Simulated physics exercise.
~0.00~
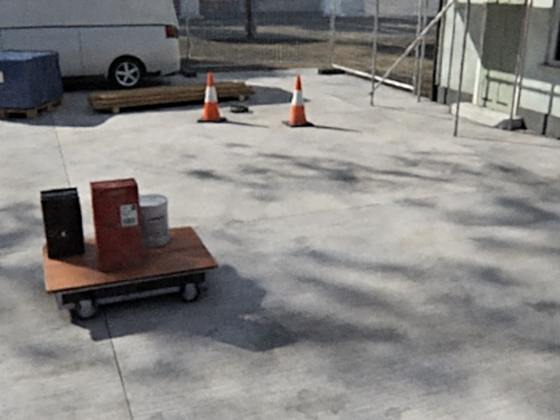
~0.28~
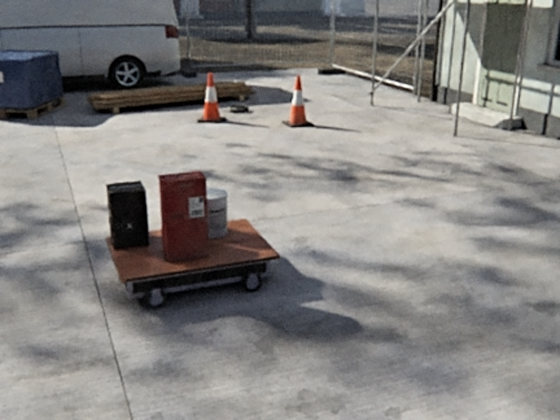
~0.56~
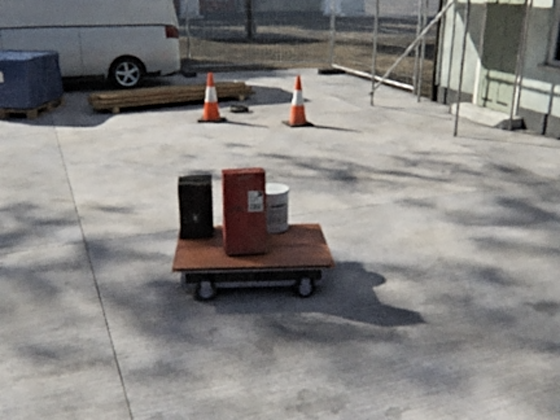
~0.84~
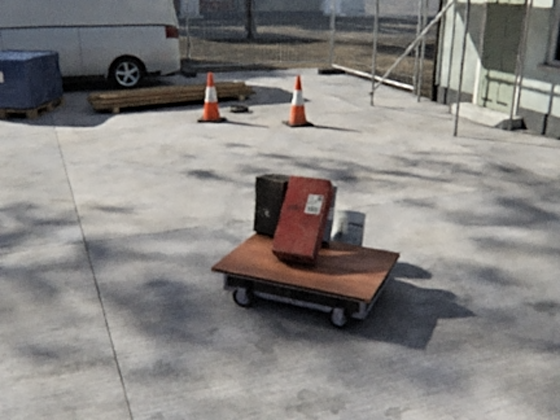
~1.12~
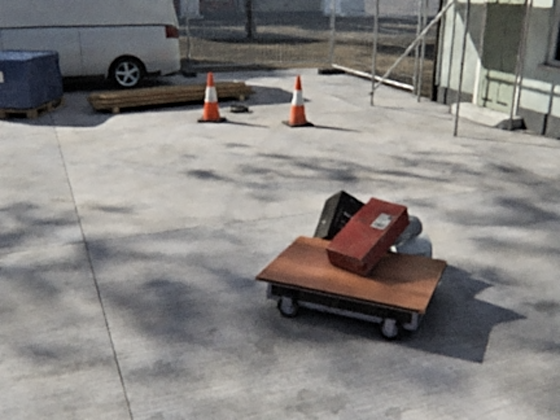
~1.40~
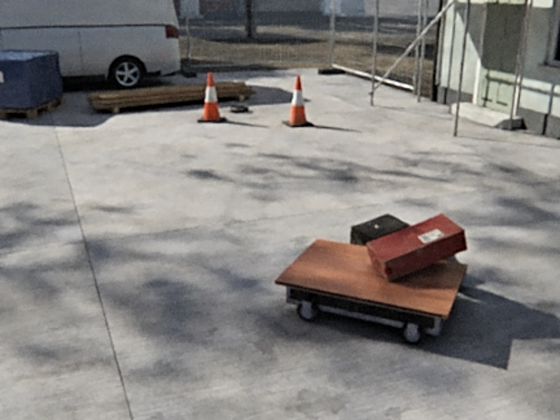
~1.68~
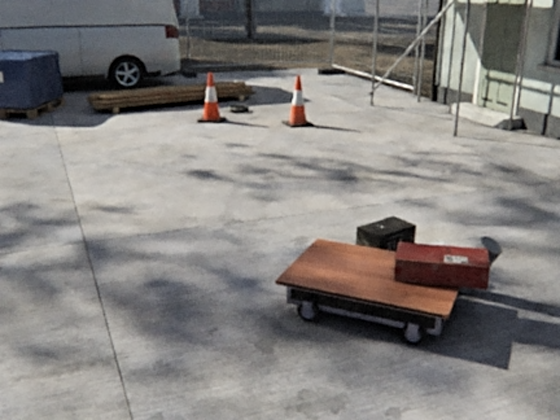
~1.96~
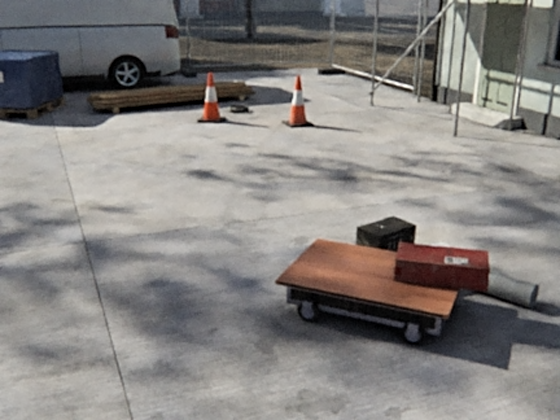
On a paved yard near traffic cones and a parked van, a low cart carrying upright boxes and pale containers rolls right, then curves toward the viewer as its load topples. It stops with the red box lying at the deck's edge, while the black box and containers have fallen off.
